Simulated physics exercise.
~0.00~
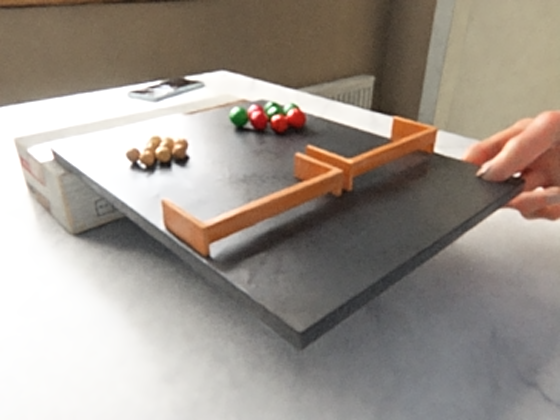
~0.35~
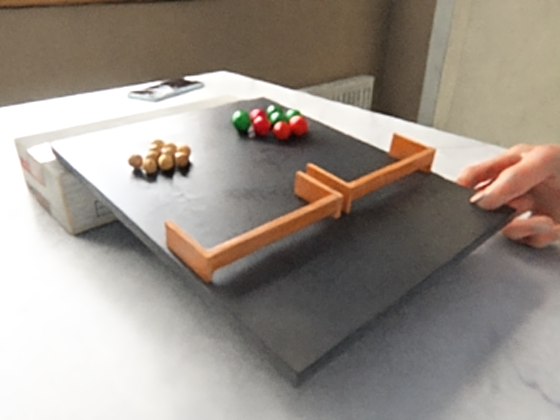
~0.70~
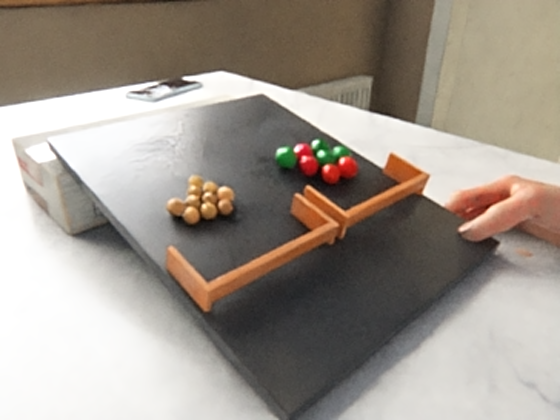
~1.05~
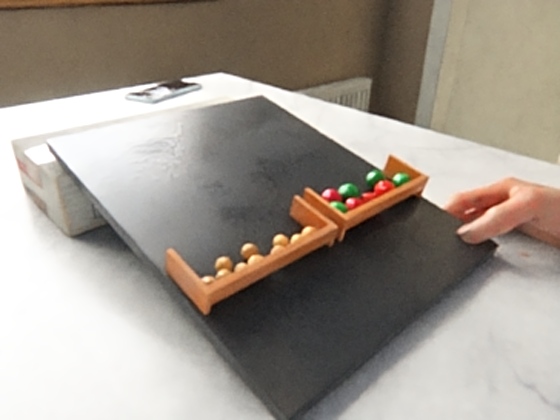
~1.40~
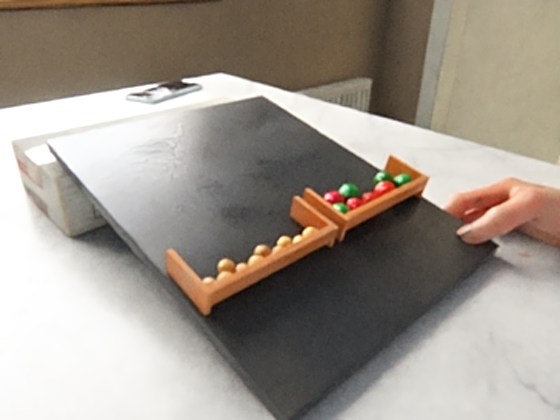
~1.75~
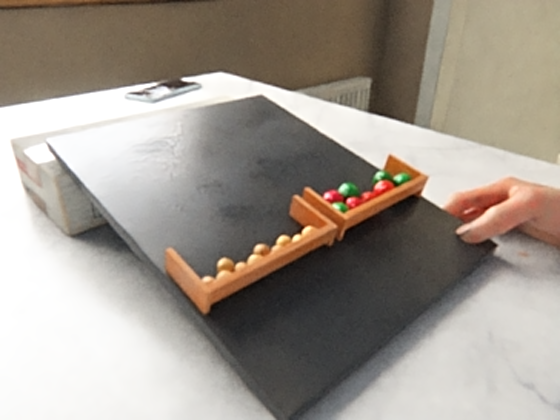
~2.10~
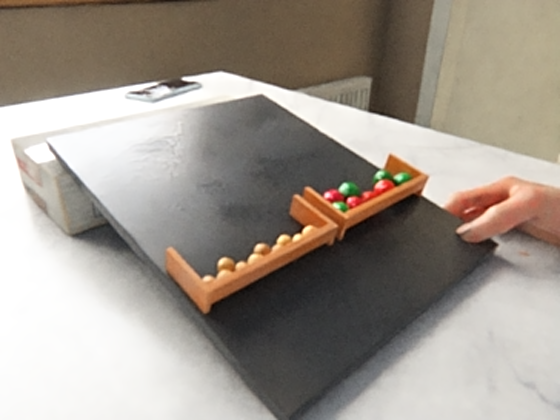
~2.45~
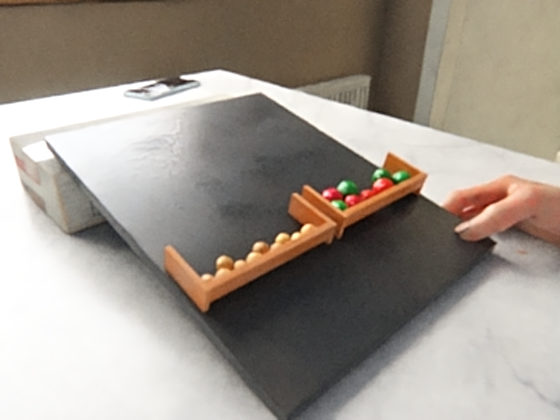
A dark board is propped on a pale box at its far left end and held by a hand at the right, on a marbled white counter seen from slightly above. Two orange bars stand across it, with a cluster of tan balls uphill of the front one and red and green balls uphill of the back one. The hand lowers its end, and the board tilts more steeply. Both clusters roll down the slope toward the bars. The tan balls line up against the front bar, the red and green ones gather against the back bar, and all stay there.
